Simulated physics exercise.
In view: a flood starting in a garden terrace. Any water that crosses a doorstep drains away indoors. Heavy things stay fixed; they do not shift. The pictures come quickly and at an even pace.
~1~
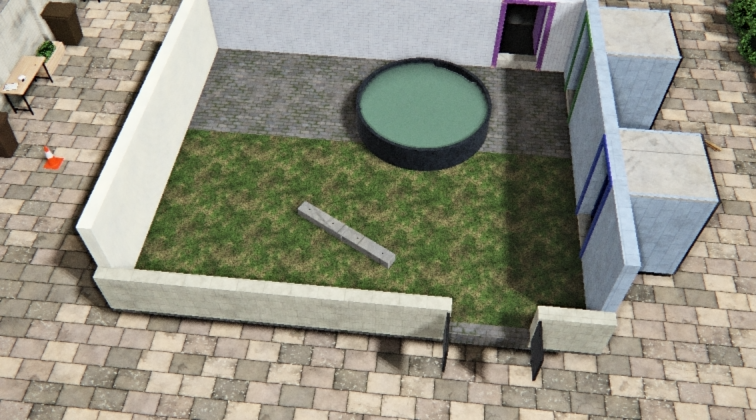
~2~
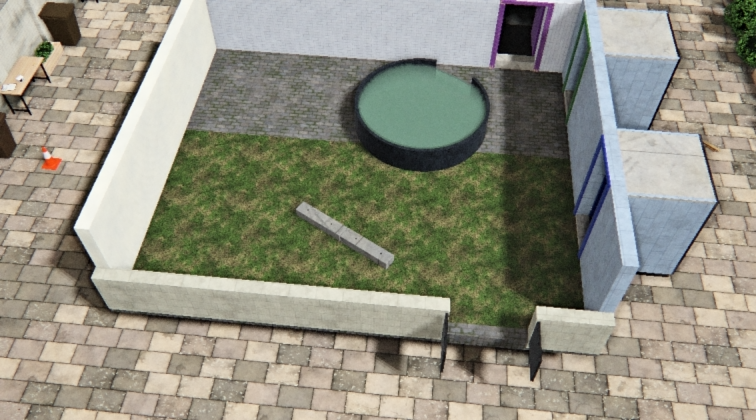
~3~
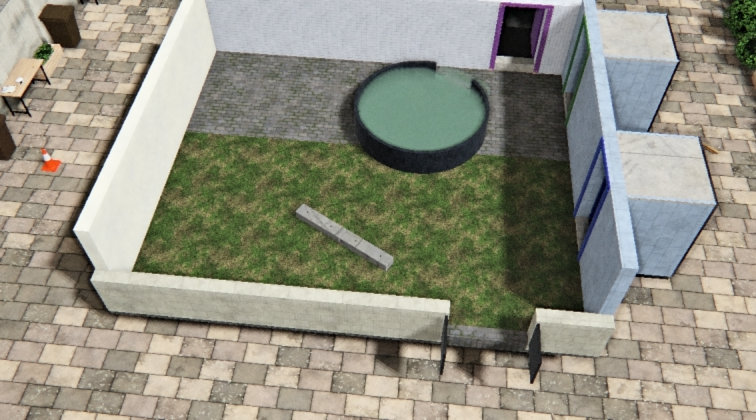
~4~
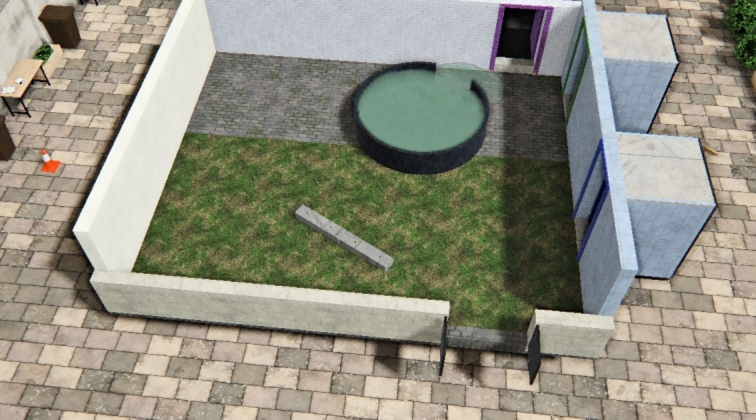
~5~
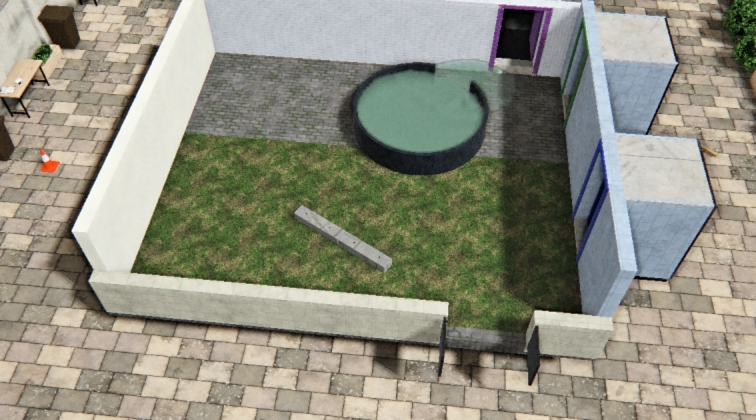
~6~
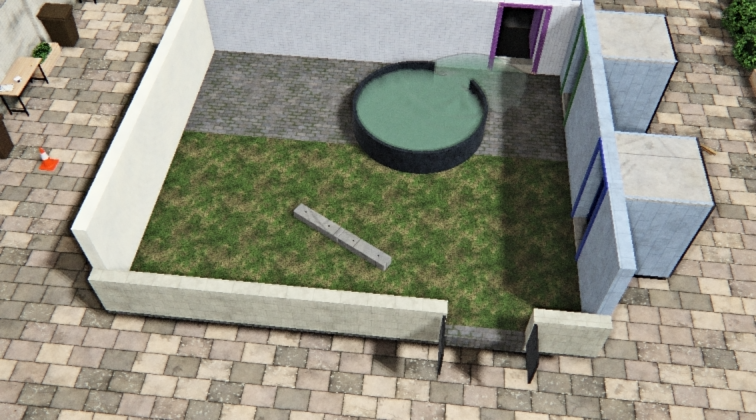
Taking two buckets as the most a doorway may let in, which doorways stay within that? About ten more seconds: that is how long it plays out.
The purple door stays within it, the blue door stays within it, the green door goes over it.
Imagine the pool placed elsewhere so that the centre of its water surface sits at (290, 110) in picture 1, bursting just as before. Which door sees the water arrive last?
Last: The blue one.
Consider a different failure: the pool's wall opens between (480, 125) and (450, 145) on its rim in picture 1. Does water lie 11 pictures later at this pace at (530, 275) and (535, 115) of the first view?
As listed: Submerged, unflooded.
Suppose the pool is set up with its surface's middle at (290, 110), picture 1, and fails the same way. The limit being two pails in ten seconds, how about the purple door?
I'd say the purple door never reaches the line.
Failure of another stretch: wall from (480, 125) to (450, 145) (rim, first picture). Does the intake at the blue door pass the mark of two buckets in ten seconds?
I'd say blue tops the limit.
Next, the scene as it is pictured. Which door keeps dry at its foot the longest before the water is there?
My answer is the one in blue.
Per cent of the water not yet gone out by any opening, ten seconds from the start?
That comes to around 88 in a hundred.
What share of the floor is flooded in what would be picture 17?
My estimate is roughly 15 percent.
A moment on, water covers 5 % of the floor; the purple door under two buckets in, the blue door not reached, the green door wet at the sill, nothing in.
Next, water covers 15 % of the floor; the purple door under two buckets in, the blue door not reached, the green door over two buckets in.
Then, water covers 30 % of the floor; the purple door under two buckets in, the blue door wet at the sill, nothing in, the green door far over two buckets in.
Later, water covers 50 % of the floor; the purple door under two buckets in, the blue door wet at the sill, nothing in, the green door far over two buckets in.
In the end, water covers 75 % of the floor; the purple door under two buckets in, the blue door wet at the sill, nothing in, the green door far over two buckets in.
